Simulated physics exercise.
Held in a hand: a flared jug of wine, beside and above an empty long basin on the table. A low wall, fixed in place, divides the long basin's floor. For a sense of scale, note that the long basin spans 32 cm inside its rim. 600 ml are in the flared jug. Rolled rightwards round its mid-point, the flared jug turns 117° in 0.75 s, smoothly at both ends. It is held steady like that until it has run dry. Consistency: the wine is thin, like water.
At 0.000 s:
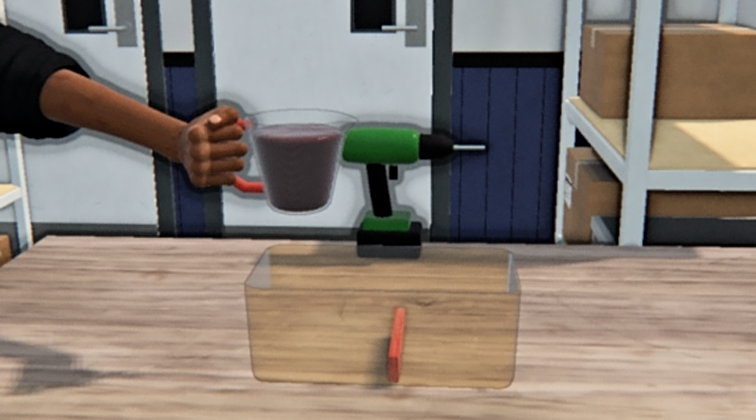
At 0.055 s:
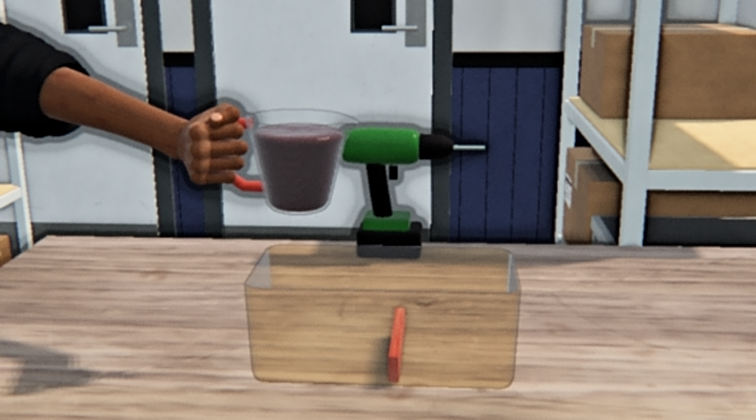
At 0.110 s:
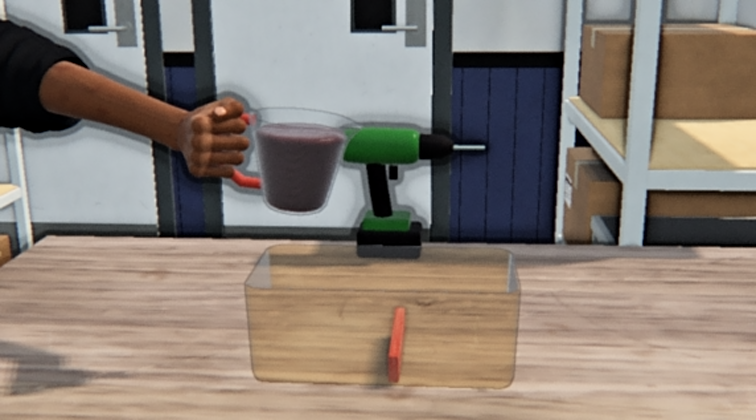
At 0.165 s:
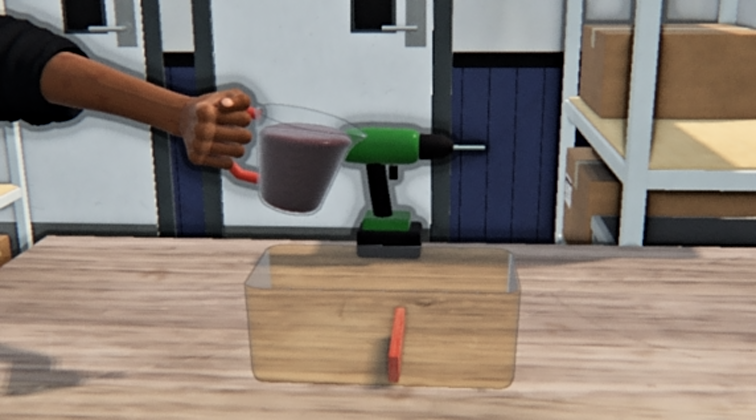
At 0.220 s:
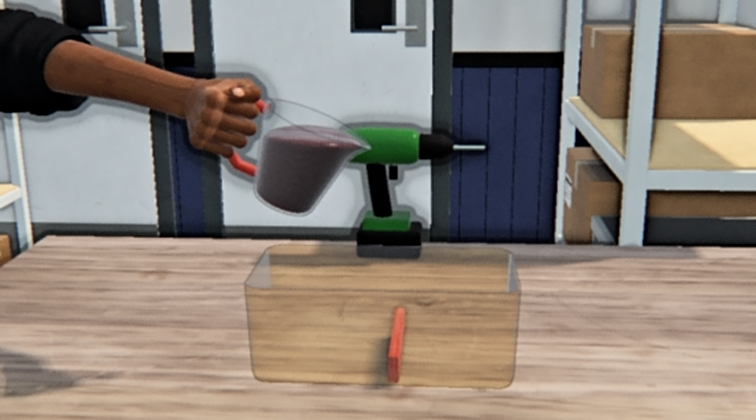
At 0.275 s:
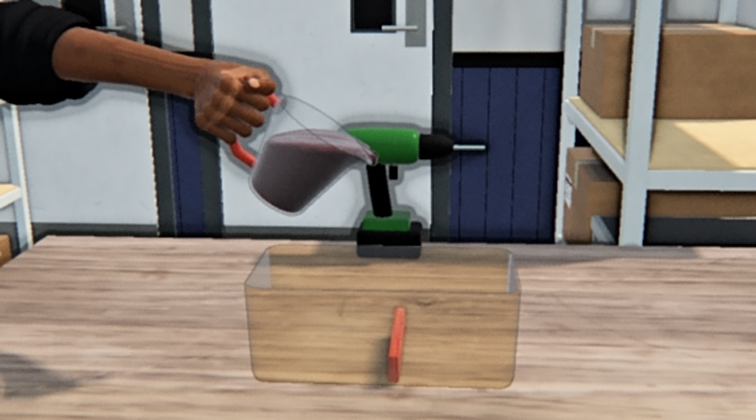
The footage shows a hand holding a flared jug of wine above an empty clear basin with a low red wall, a green drill behind; the hand tilts the jug rightwards, slowly then faster, until wine reaches its lip.
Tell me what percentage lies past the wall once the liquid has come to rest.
Some 50 per cent.
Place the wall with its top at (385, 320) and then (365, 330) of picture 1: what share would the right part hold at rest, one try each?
I'd say 65 percent on the first go, 85 percent on the next.
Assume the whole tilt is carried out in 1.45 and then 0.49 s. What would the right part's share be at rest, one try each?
Result: 75 per cent, then 35 per cent.
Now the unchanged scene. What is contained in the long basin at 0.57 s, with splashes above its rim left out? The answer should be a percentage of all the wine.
Around 42%.
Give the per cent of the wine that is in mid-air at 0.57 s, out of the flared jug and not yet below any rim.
24 %.
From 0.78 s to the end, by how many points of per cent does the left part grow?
Near 2 in a hundred.
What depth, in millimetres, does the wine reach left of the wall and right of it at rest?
Left about 12 mm, right about 14 mm.
After 0.57 s the tilt is 101° and 33 per cent is still to pour, 6 is left of the wall and 36 right of it.
After 0.78 s the tilt is 117° and 1 per cent is still to pour, 47 is left of the wall and 50 right of it.
After 1.01 s the tilt is 117° and 0 per cent is still to pour, 49 is left of the wall and 49 right of it.
After 1.25 s the tilt is 117° and 0 per cent is still to pour, 49 is left of the wall and 50 right of it.
In the end 49 per cent lies left of the wall, 50 right of it and 2 outside.
